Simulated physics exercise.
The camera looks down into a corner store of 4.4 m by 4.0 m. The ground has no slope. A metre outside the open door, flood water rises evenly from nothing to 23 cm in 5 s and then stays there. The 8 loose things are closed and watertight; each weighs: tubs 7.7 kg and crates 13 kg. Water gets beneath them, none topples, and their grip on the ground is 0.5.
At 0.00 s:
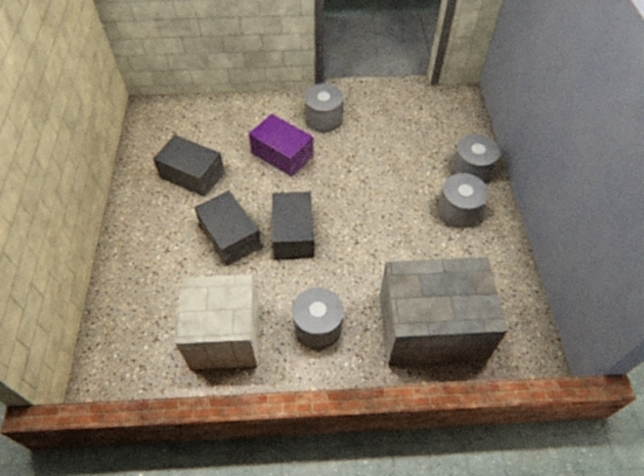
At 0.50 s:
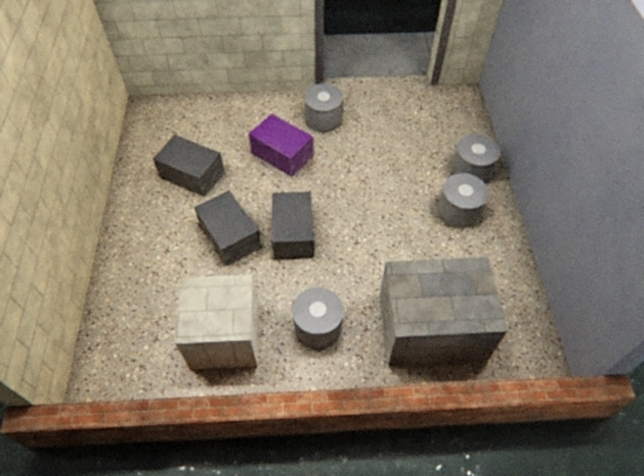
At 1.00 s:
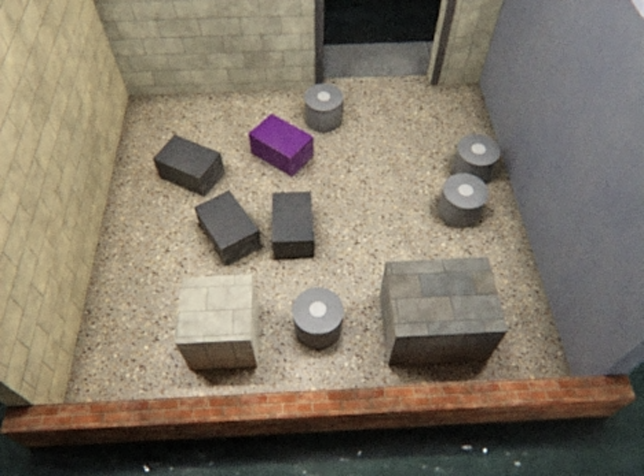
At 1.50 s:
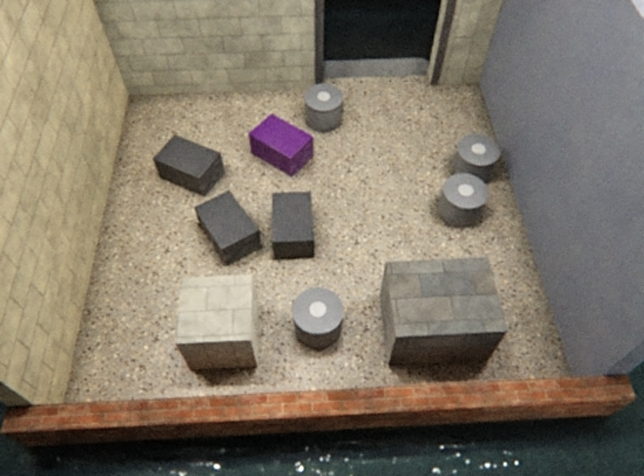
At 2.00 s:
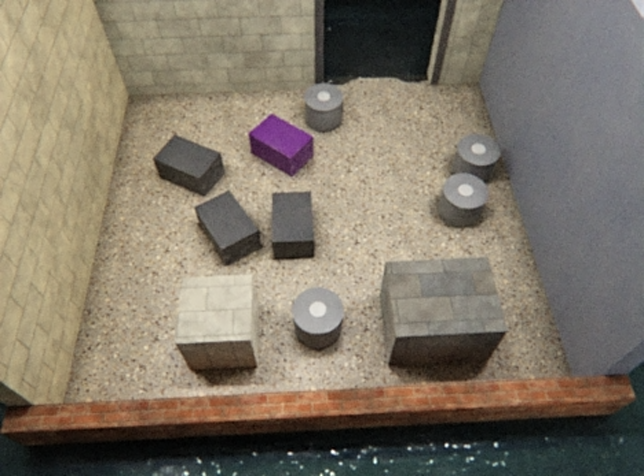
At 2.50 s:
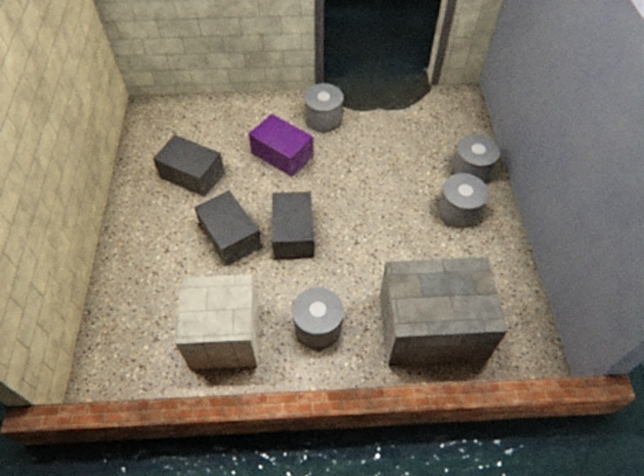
Dark water spread across the ground outside a walled room, glinting beyond the low brick wall, then crept just inside the open doorway, while the purple crate, dark boxes and grey tubs stayed still.
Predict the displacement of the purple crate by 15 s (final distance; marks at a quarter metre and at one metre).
Purple crate is nudged along.
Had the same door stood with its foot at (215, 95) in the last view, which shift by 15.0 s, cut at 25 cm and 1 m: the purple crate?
In that case the purple crate moves a short way.
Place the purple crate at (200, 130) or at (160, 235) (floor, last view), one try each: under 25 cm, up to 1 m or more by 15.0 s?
In turn: It ends far away; it gets carried off.
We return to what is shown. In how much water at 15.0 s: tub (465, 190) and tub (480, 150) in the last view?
Roughly 18 and 19 cm.
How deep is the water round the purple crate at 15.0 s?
About 7 cm.
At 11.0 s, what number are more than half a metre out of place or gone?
I count 6.
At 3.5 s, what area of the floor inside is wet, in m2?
Roughly 2.0 m2.
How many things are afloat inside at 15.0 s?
At that moment 8.
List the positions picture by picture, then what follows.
In the first frame, the purple crate at (281, 135) rests on the ground; 0.0 m2 under water; 0 of 8 have shifted.
In the second frame, the purple crate at (281, 135), on the bottom; 0.0 m2 under water; 0 of 8 have shifted.
In the third frame, the purple crate at (281, 135) rests on the ground; 0.0 m2 under water; 0 of 8 have shifted.
In the fourth frame, the purple crate at (281, 135) rests on the ground; 0.0 m2 under water; 0 of 8 have shifted.
In the fifth frame, the purple crate at (281, 135) rests on the ground; 0.0 m2 under water; 0 of 8 have shifted.
In the sixth frame, the purple crate at (281, 135), on the bottom; 0.4 m2 under water; 0 of 8 have shifted.
After 3.5 s the purple crate is near (281, 135), 0.0 m from its start, aground; 0 afloat.
After 6.8 s the purple crate is near (269, 142), 0.2 m from its start, aground; 3 afloat.
After 11.0 s the purple crate is near (239, 145), 0.5 m from its start, aground; 5 afloat.
After 15.0 s the purple crate is near (260, 156), 0.4 m from its start, afloat; 8 afloat.
